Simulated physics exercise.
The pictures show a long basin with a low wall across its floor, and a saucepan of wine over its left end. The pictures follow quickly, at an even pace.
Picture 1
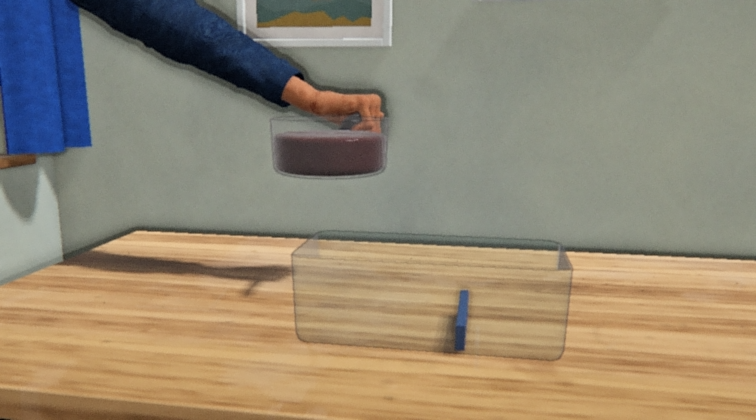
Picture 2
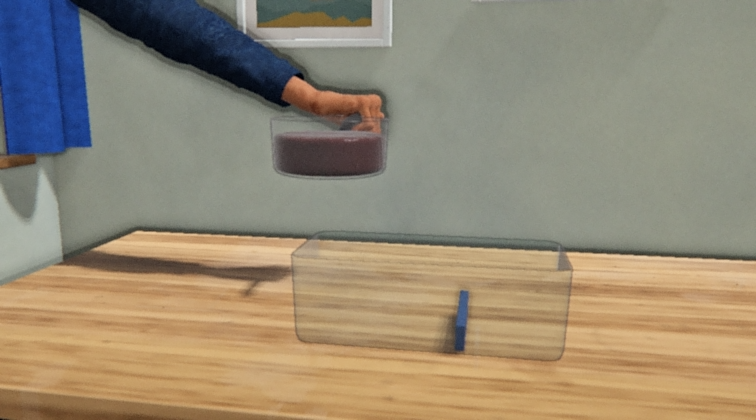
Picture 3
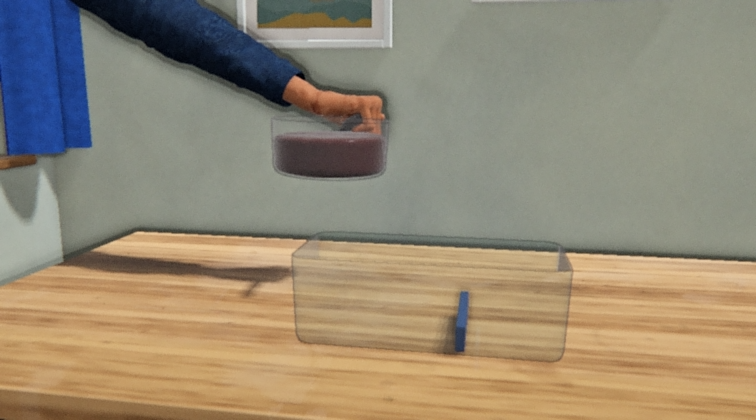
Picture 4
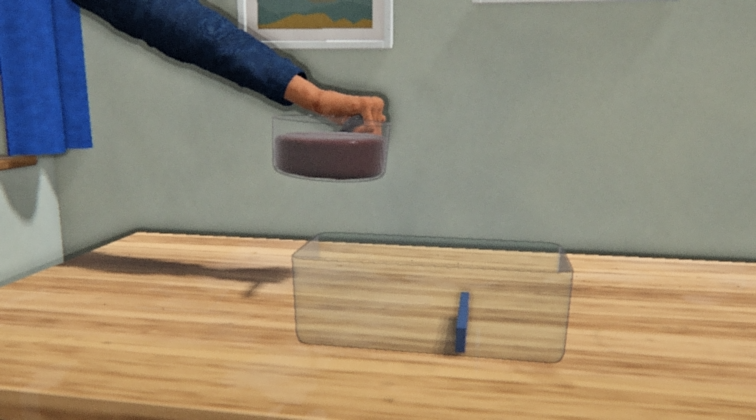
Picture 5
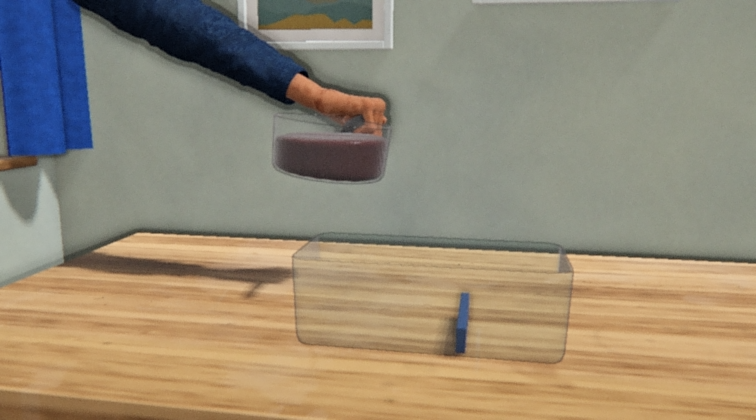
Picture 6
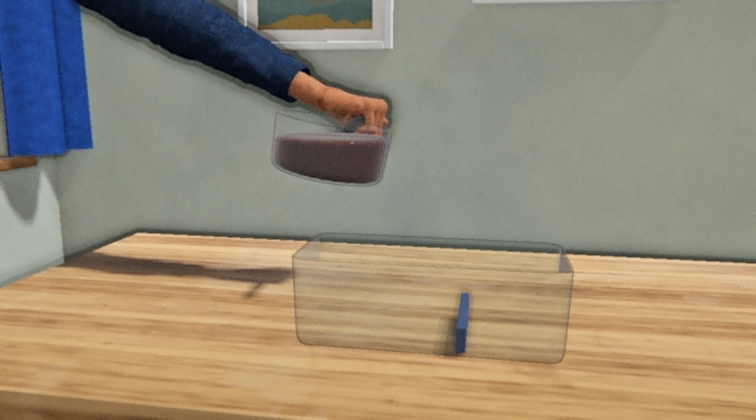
A hand in a dark blue sleeve, reaching in from the upper left, holds a clear round pan of dark purplish-red wine still, then slowly tilts it slightly down to the right. Below, a long transparent basin with a low blue wall across its floor sits on a pale wooden table. The unmoving view faces a grey-green wall with a framed picture and blue curtain.
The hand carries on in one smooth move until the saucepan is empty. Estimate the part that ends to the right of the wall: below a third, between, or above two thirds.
The share right of the wall is less than a third.
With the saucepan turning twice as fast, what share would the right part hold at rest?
Near 15 %.
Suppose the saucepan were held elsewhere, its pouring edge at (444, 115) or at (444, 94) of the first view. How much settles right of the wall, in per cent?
First some 65, then 65 per cent.
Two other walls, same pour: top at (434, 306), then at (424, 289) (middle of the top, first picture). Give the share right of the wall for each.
First some 45, then 55 per cent.
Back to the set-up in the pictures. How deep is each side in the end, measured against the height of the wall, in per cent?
Near 70 on the left, 10 on the right.
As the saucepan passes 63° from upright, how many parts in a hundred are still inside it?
Roughly 55 in a hundred.
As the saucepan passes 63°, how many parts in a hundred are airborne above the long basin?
Near 30 %.
A moment on, the saucepan is tipped part way and 55 per cent is still to pour, 15 is left of the wall and 0 right of it.
Next, the saucepan is tipped right over and 7 per cent is still to pour, 82 is left of the wall and 4 right of it.
Then the saucepan is tipped right over and 0 per cent is still to pour, 93 is left of the wall and 6 right of it.
Later the saucepan is tipped right over and 0 per cent is still to pour, 93 is left of the wall and 6 right of it.
Finally, 93 per cent lies left of the wall, 6 right of it and 1 outside.
